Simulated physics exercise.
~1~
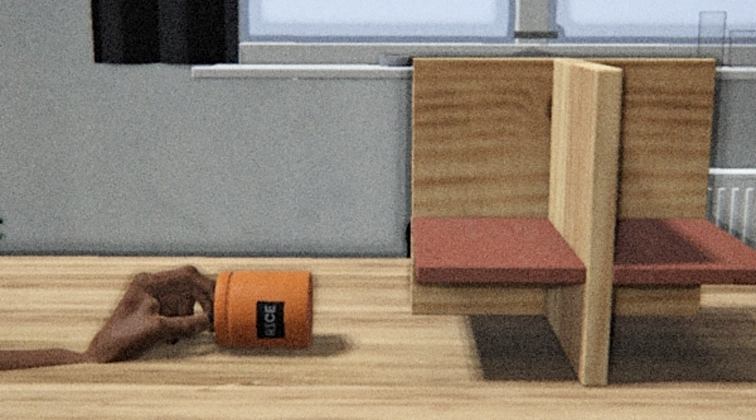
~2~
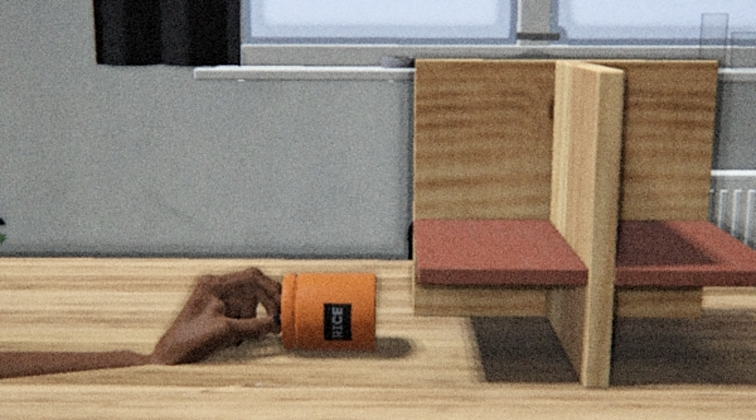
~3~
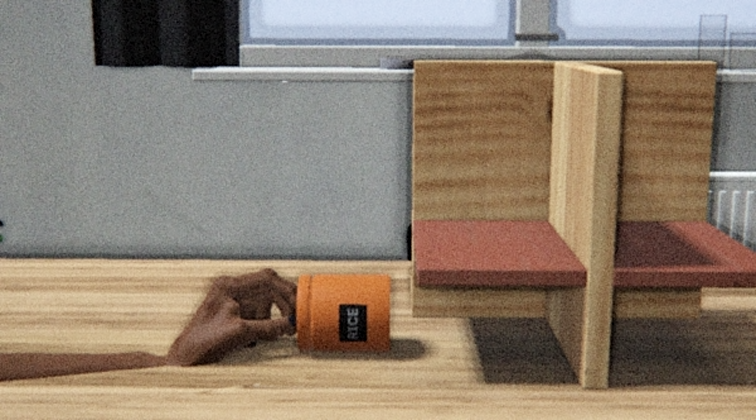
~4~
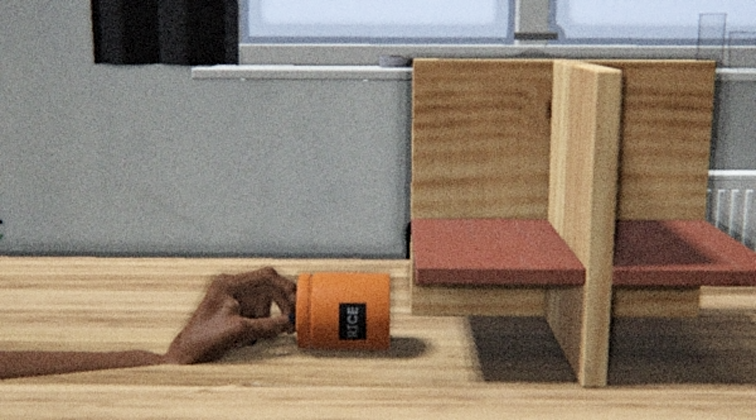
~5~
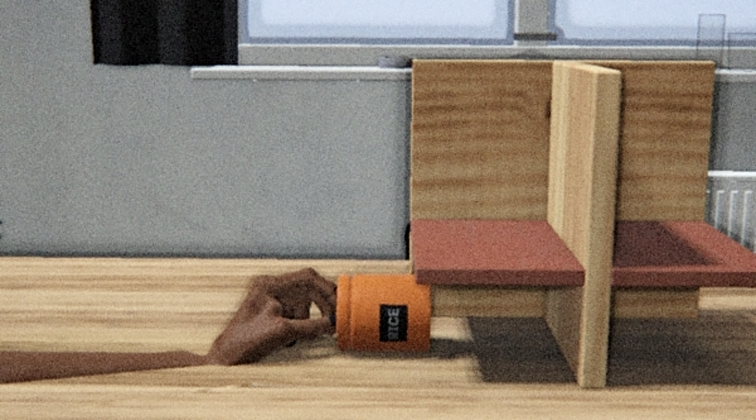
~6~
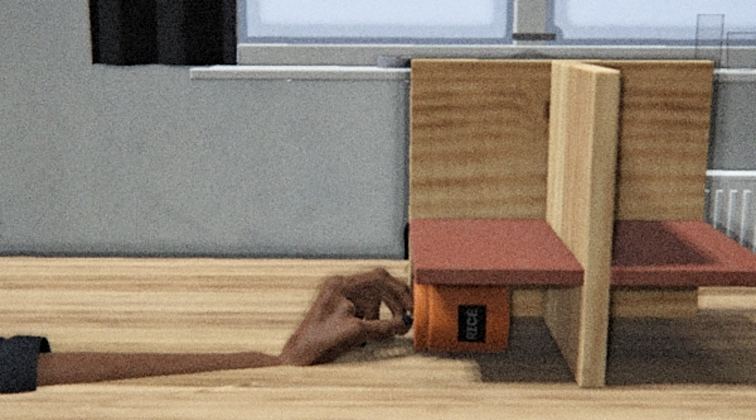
We see a hand pushing an orange jar rightward across a wooden surface toward a low red shelf with upright wooden panels. The jar pauses briefly, then moves on and slides under the left part of the shelf, the hand still behind it.
